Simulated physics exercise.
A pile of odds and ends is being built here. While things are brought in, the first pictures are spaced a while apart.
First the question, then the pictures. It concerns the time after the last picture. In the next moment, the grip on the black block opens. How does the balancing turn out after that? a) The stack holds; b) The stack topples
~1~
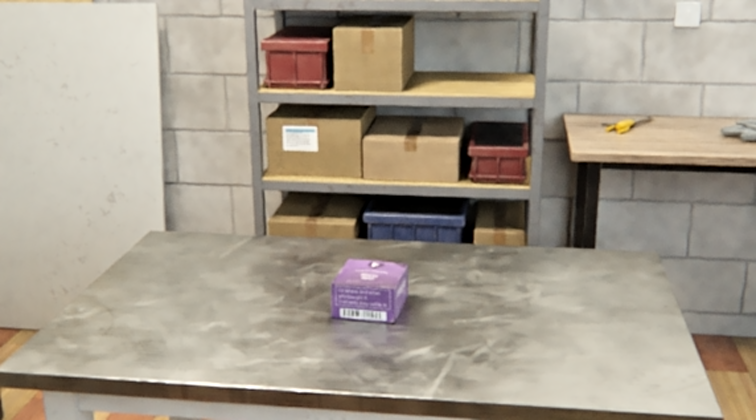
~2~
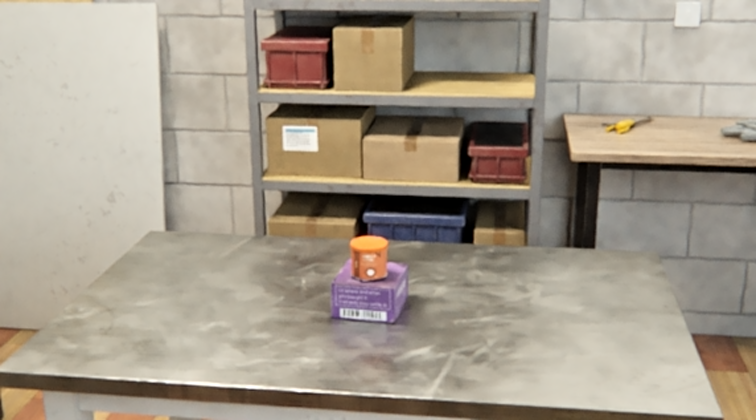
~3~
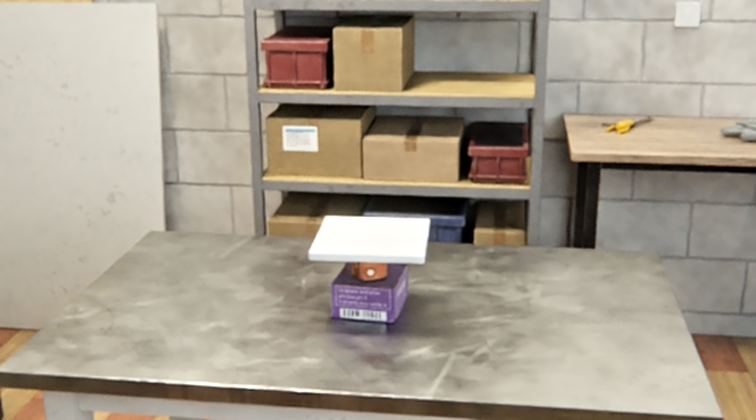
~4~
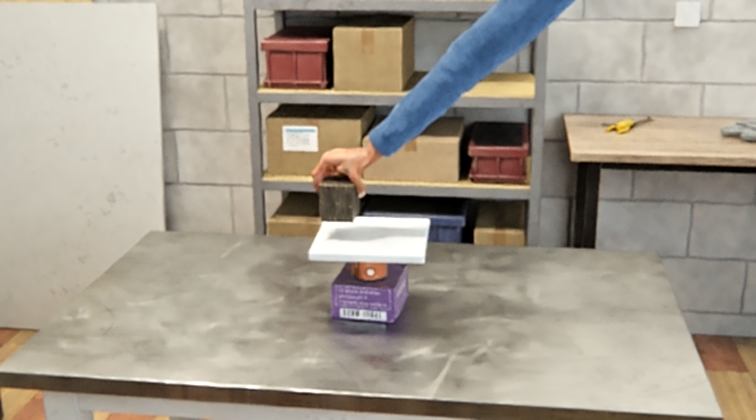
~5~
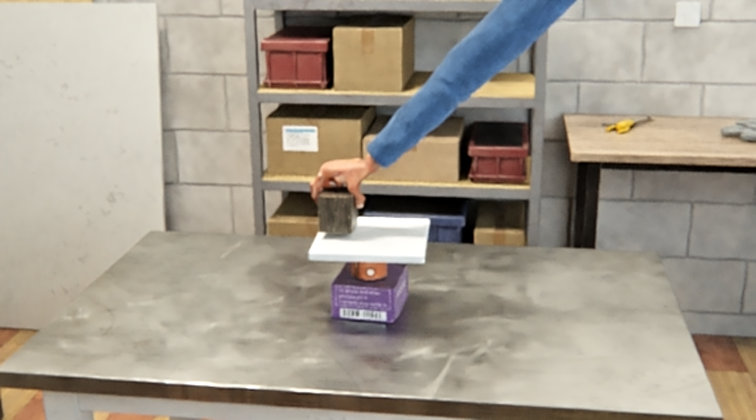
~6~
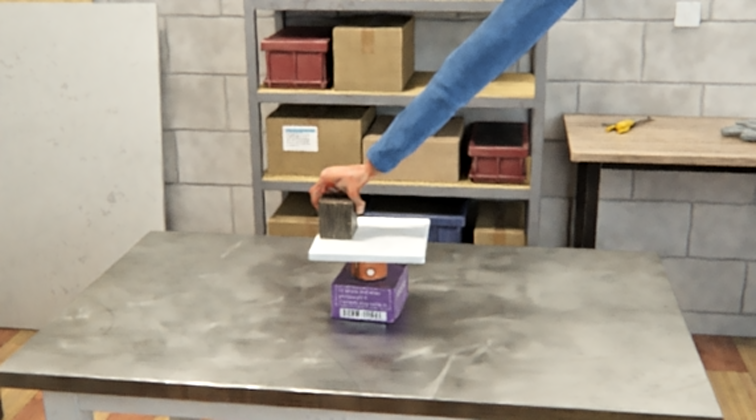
Option a: The stack holds.
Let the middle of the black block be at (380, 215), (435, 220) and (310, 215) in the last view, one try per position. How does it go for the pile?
First the pile remains standing, second it topples, third it topples.
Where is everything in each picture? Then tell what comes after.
The last thing is not in view yet, in the first frame.
The last thing is not in view yet; purple box (371, 290), in the second frame.
The last thing is not in view yet, in the third frame.
Coming down; black block (340, 199); white tray (372, 239), in the fourth frame.
Coming down; black block (338, 209); purple box (371, 290), in the fifth frame.
Set down, still held; black block (338, 215), in the sixth frame.
Then, 0.40 s on from there, no change.
Then, 1.20 s on from there, black block resting near (338, 216).
Then, 2.00 s on from there, black block resting near (337, 216).
In the end, all 4 unmoved. At the end, from the last picture's camera, black block near (337, 215). The pile keeps its balance.
